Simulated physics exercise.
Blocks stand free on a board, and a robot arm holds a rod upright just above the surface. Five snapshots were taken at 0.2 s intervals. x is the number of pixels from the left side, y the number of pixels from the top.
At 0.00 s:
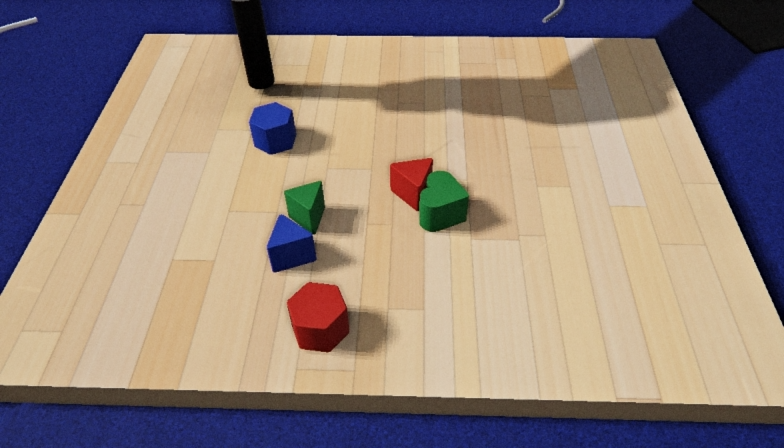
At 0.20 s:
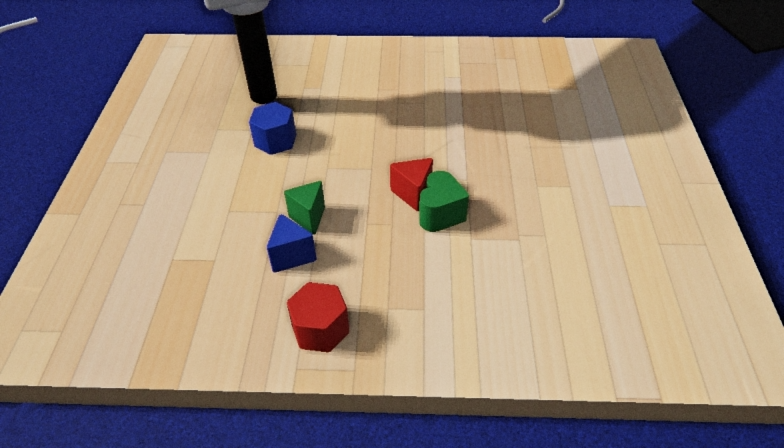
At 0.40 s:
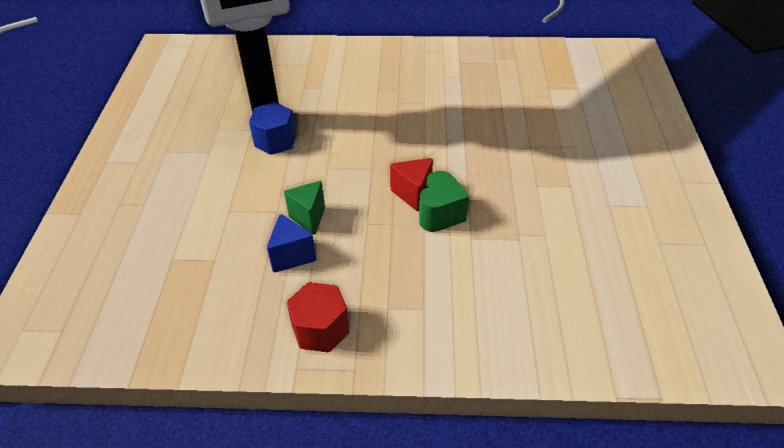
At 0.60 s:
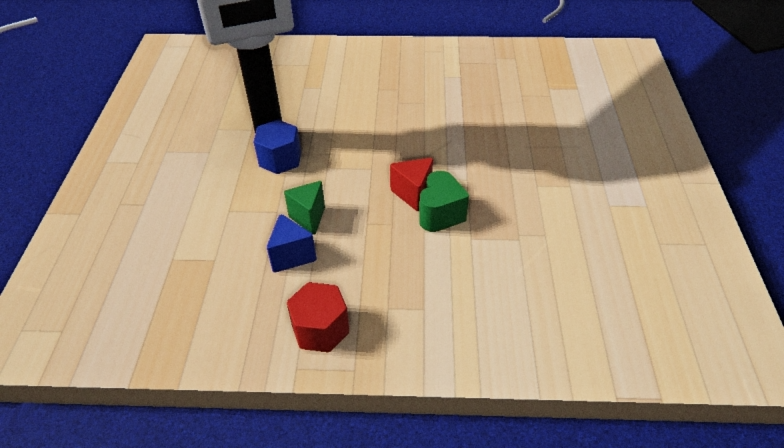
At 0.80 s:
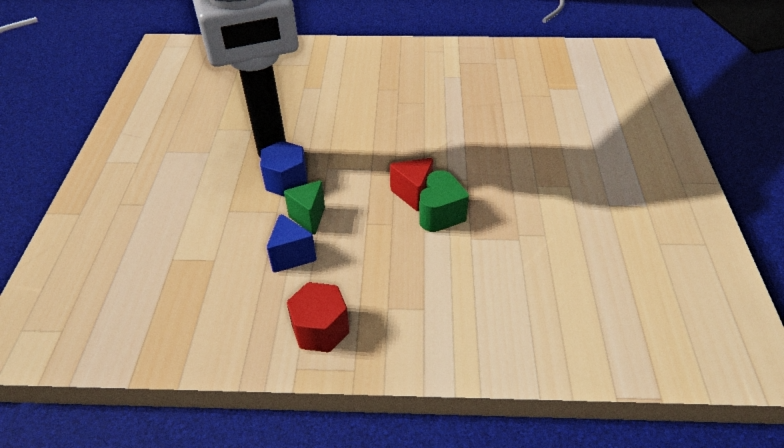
On a light wooden board scattered with red, green and blue blocks, a robot arm moves a black upright rod toward the viewer until it meets the blue hexagonal block, then pushes that block closer to the green triangle.
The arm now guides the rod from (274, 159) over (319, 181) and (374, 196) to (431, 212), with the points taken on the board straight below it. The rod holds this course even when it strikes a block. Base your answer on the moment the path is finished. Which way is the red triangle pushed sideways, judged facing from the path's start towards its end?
It shifts leftward.
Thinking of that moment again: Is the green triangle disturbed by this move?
If the rod follows that path, the green triangle ends up shifted.
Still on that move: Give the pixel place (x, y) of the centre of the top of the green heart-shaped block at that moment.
Pixel (471, 191).
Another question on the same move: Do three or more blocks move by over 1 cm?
Going by the path, yes.
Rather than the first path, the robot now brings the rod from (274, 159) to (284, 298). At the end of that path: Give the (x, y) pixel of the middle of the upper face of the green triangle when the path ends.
In the picture, that point is around (358, 227).
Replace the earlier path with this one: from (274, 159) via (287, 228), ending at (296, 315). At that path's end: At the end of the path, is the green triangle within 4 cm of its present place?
No, that is not how it ends up.
The first path, step by step. One third of the way, rod at (319, 173); blue hexagonal block at (299, 179), turned 60° clockwise; green triangle at (305, 206), turned 15° anticlockwise.
Two thirds of the way, rod at (374, 189); blue hexagonal block at (299, 179), turned 60° clockwise; green triangle at (305, 206), turned 15° anticlockwise.
At the end, rod at (432, 205); blue hexagonal block at (299, 179), turned 60° clockwise; green triangle at (305, 206), turned 15° anticlockwise; red triangle at (438, 165), turned 20° anticlockwise; green heart-shaped block at (471, 191).
